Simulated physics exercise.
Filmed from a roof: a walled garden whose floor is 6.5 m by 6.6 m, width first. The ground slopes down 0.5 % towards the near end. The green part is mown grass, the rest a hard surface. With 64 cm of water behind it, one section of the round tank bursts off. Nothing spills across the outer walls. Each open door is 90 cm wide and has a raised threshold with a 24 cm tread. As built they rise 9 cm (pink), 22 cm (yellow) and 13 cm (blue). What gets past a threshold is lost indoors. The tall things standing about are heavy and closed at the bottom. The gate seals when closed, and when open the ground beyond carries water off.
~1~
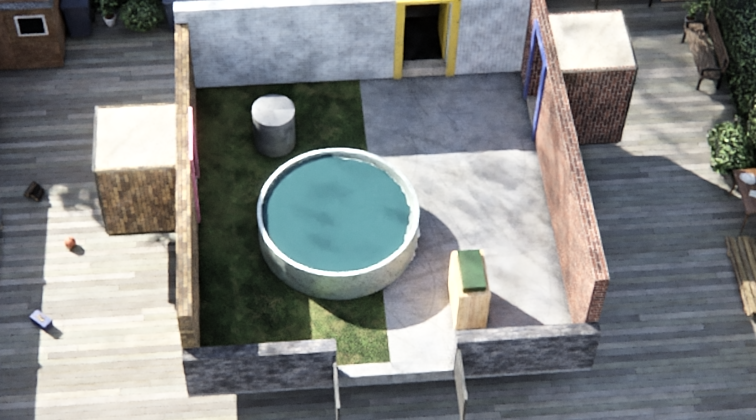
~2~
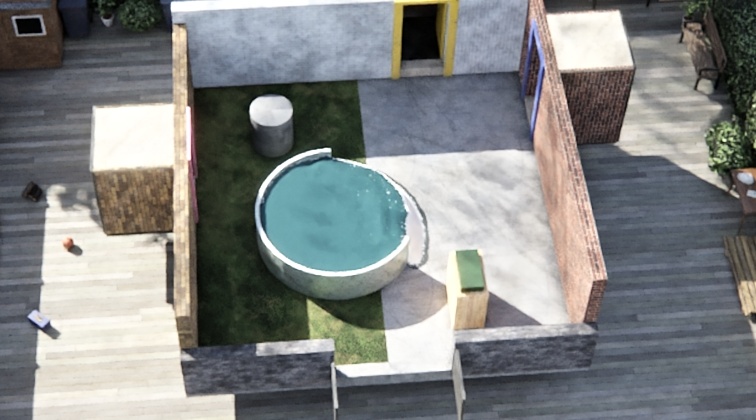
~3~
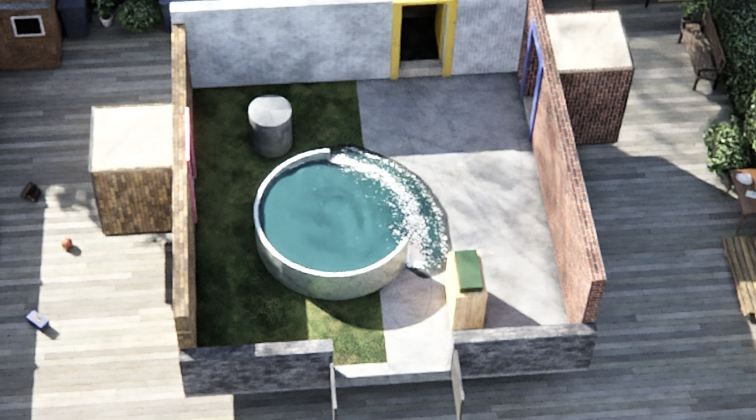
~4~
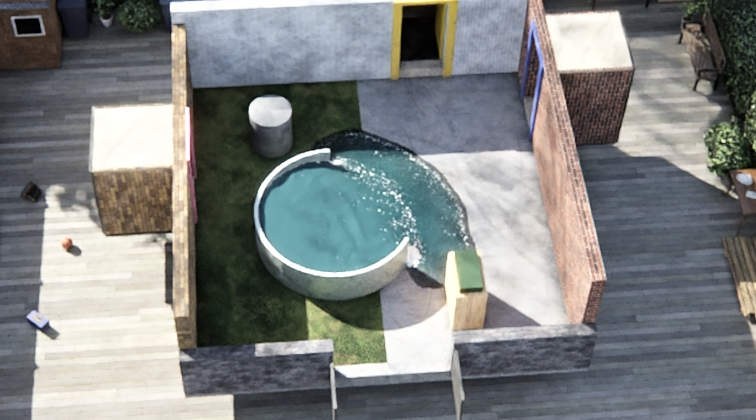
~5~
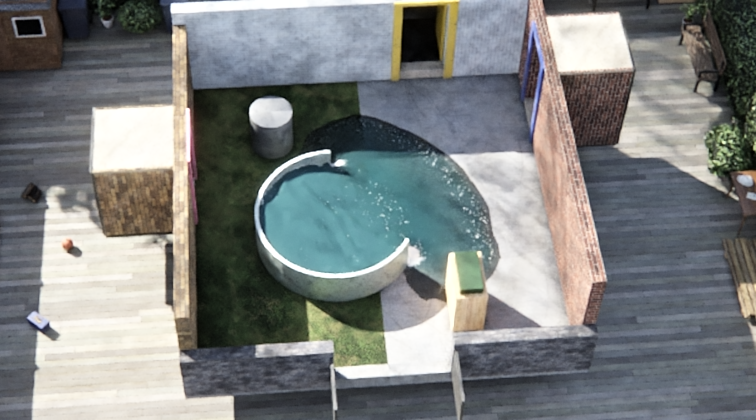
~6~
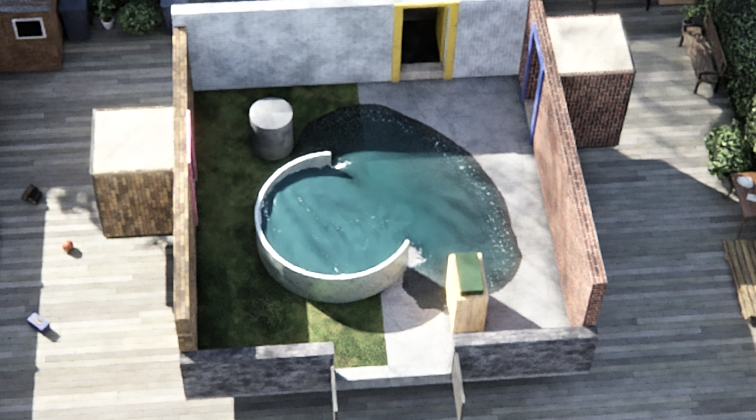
To begin with, a round tank of still, blue-green water stands whole in a walled garden, half grass and half hard floor. Then its right side opens and water pours out in a foaming sheet, before fanning wider as a dark pool across the paving and some of the grass.
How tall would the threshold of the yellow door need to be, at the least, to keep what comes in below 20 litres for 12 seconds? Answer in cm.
At least 19 cm or so.
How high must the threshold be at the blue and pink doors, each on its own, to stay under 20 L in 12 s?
Roughly 29 cm at blue and 6.0 cm at pink.
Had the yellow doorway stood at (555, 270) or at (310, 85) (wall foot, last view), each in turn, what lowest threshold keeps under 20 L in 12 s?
Roughly 19 and 8.0 cm.
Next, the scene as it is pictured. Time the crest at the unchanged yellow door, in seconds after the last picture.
Around 2.8 s.
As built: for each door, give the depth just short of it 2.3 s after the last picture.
In cm: Pink 0, yellow 20, blue 32.
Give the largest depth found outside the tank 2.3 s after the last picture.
Roughly 40 cm.
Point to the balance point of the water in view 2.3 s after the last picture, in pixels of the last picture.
At about (438, 186).
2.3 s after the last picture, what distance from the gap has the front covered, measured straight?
Roughly 4.4 m.
Then, 0.7 s after the last picture water covers 50 % of the floor, deepest (31 cm) near (548, 221); 23 cm at the yellow door, 0 litres in over its 22 cm threshold.
Then, 2.3 s after the last picture water covers 60 % of the floor, deepest (40 cm) near (511, 85); 20 cm at the yellow door, 0 litres in over its 22 cm threshold.
Then, 11.3 s after the last picture water covers 100 % of the floor, deepest (14 cm) near (294, 371); 6 cm at the yellow door, 7 litres in over its 22 cm threshold.
At the yellow door as built, the water peaked near 27 cm, 2.7 s after the last picture.
With a threshold of 17.5 cm, 33 litres would have come in within the 12 s; with 20.5 cm, 12 litres. So under 20 litres takes about 19 cm.
